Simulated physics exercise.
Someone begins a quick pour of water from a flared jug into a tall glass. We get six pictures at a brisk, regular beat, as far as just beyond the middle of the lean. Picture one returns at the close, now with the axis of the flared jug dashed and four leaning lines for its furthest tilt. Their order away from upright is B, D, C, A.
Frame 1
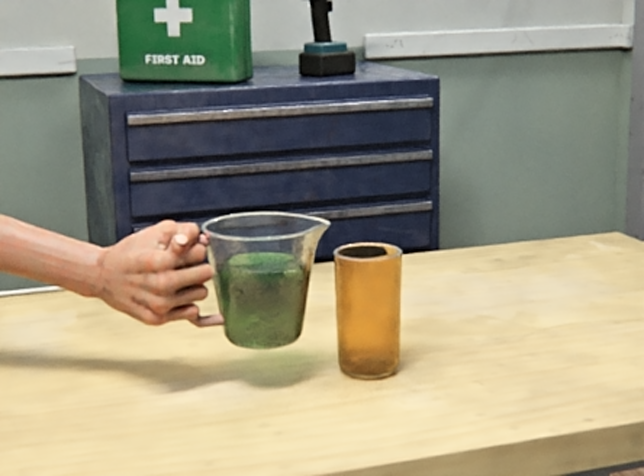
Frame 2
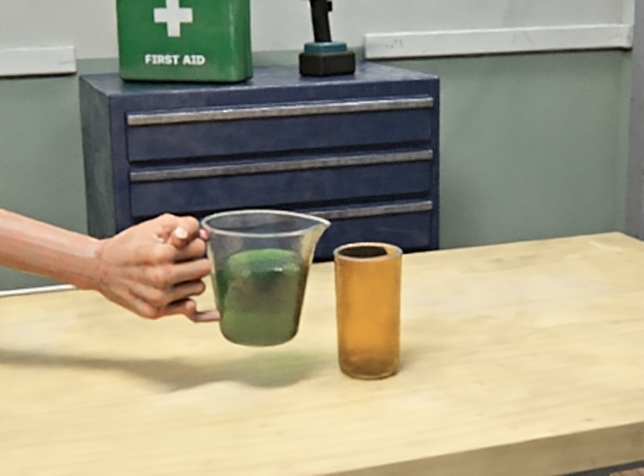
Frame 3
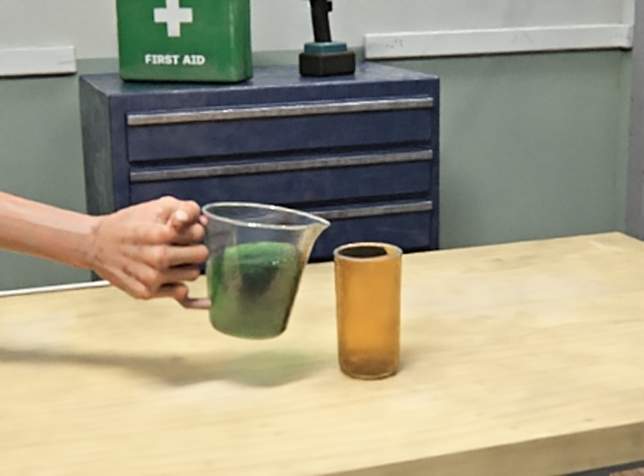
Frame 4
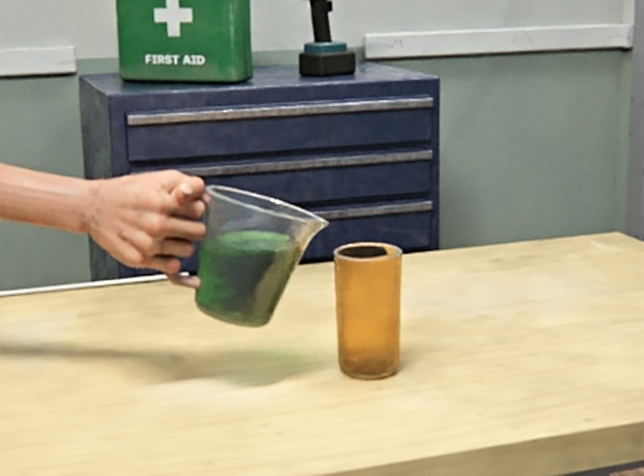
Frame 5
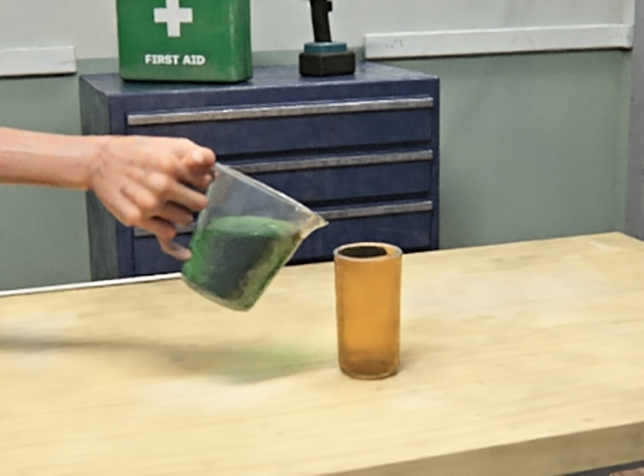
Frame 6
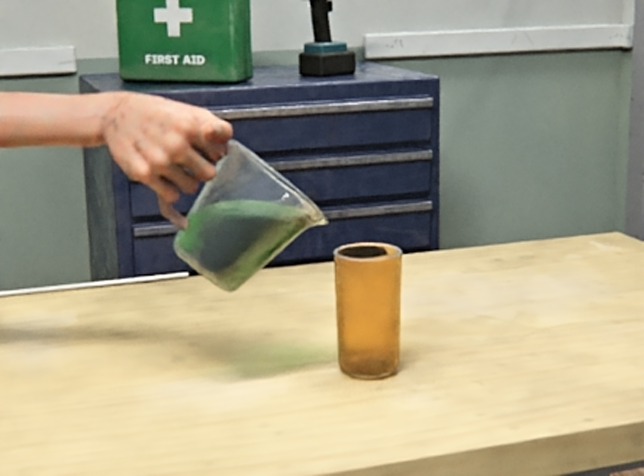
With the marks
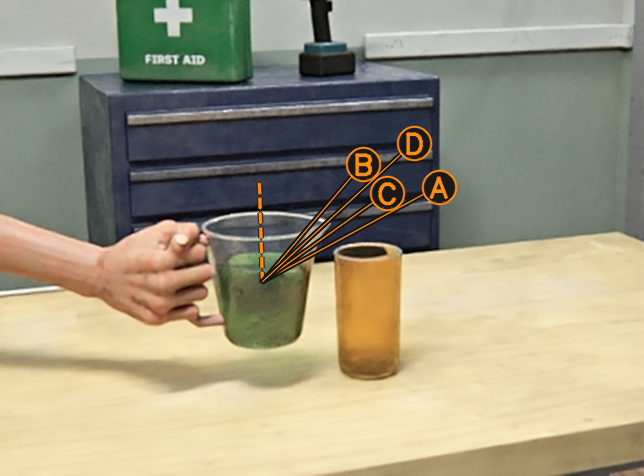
In this clip, a hand holds a clear flared jug of green liquid beside a tall amber glass on a wooden table, then tilts the jug steadily rightward, raising its base while the liquid stays inside.
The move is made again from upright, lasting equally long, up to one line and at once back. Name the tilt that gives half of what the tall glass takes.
C is best.
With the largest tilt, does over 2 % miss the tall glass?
No.
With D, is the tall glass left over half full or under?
Under half.
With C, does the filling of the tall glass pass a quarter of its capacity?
Yes, it does.
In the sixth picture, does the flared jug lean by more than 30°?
Yes, it does.
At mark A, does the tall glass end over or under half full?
Over.
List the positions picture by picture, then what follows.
Upright, lip at (327, 222); rim of the tall glass round (368, 251); nothing has left yet.
Tipped about 2°, lip at (327, 222); nothing has left yet.
Tipped about 8°, lip at (327, 222); nothing has left yet.
Tipped about 18°, lip at (326, 222); nothing has left yet.
Tipped about 30°, lip at (326, 222); nothing has left yet.
Tipped about 42°, lip at (325, 221); nothing has left yet.
On the marked copy, A at (423, 194); B at (351, 176); C at (372, 202); D at (400, 154).
With A, the tall glass ends with about 73 % of what it can hold.
With B, the tall glass ends with about 14 % of what it can hold.
With C, the tall glass ends with about 50 % of what it can hold.
With D, the tall glass ends with about 30 % of what it can hold.
